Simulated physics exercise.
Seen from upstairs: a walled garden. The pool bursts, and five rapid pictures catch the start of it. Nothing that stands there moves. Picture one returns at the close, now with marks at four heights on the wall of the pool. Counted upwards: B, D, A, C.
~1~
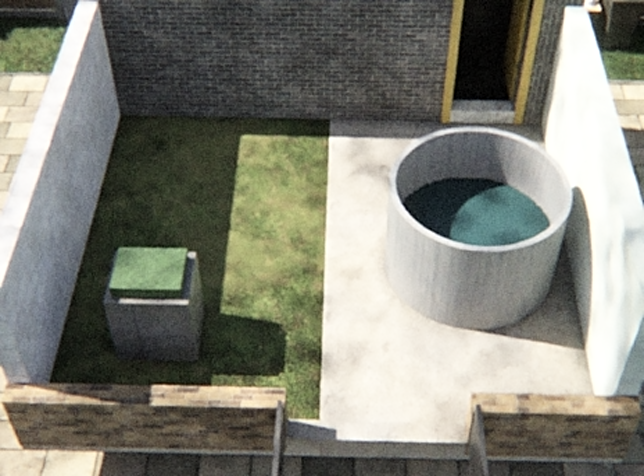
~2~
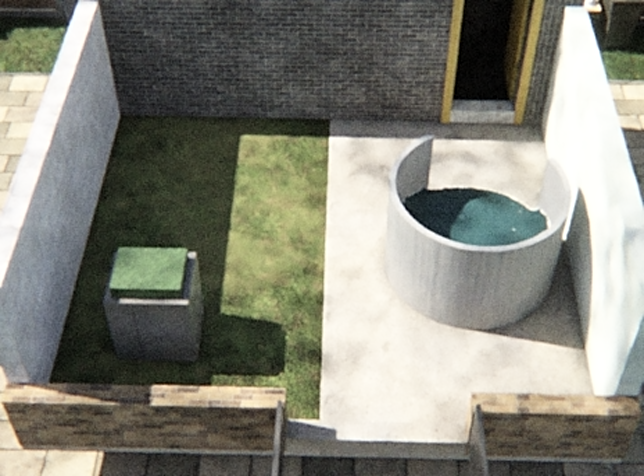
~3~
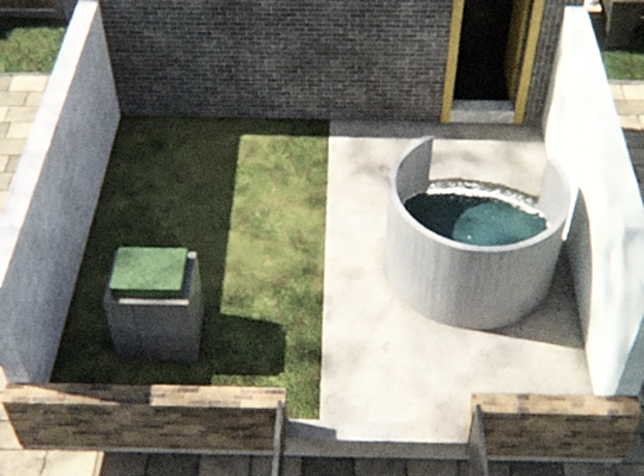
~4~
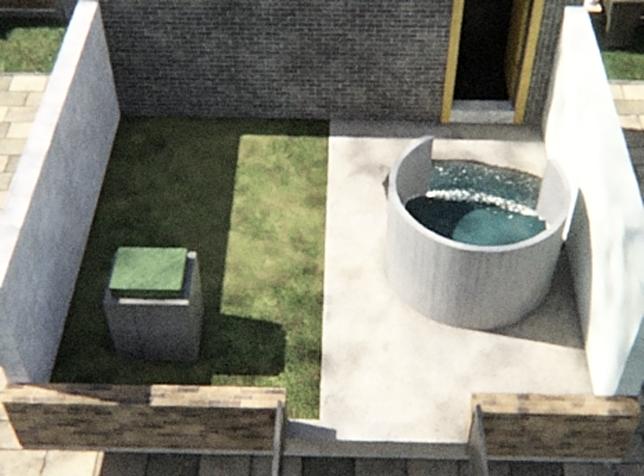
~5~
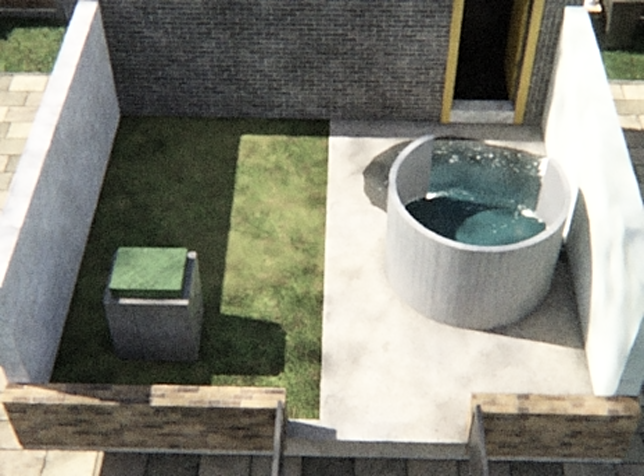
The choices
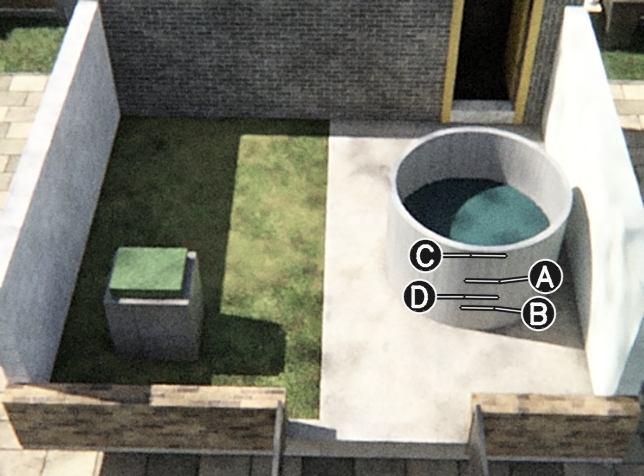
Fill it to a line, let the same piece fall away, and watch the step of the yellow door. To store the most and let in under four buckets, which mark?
It is B.
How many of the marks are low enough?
One of the four.
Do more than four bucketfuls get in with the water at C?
Yes, it does.
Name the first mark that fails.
The answer is D.
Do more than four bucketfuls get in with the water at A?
Yes, that goes wrong.
On the marked copy, A at (483, 281); B at (478, 308); C at (487, 255); D at (480, 297); from the bottom up B, D, A, C.
If A is chosen, dozens of bucketfuls pour in.
If B is chosen, a bucket or two gets in.
If C is chosen, dozens of bucketfuls pour in.
If D is chosen, about 11 bucketfuls get in.
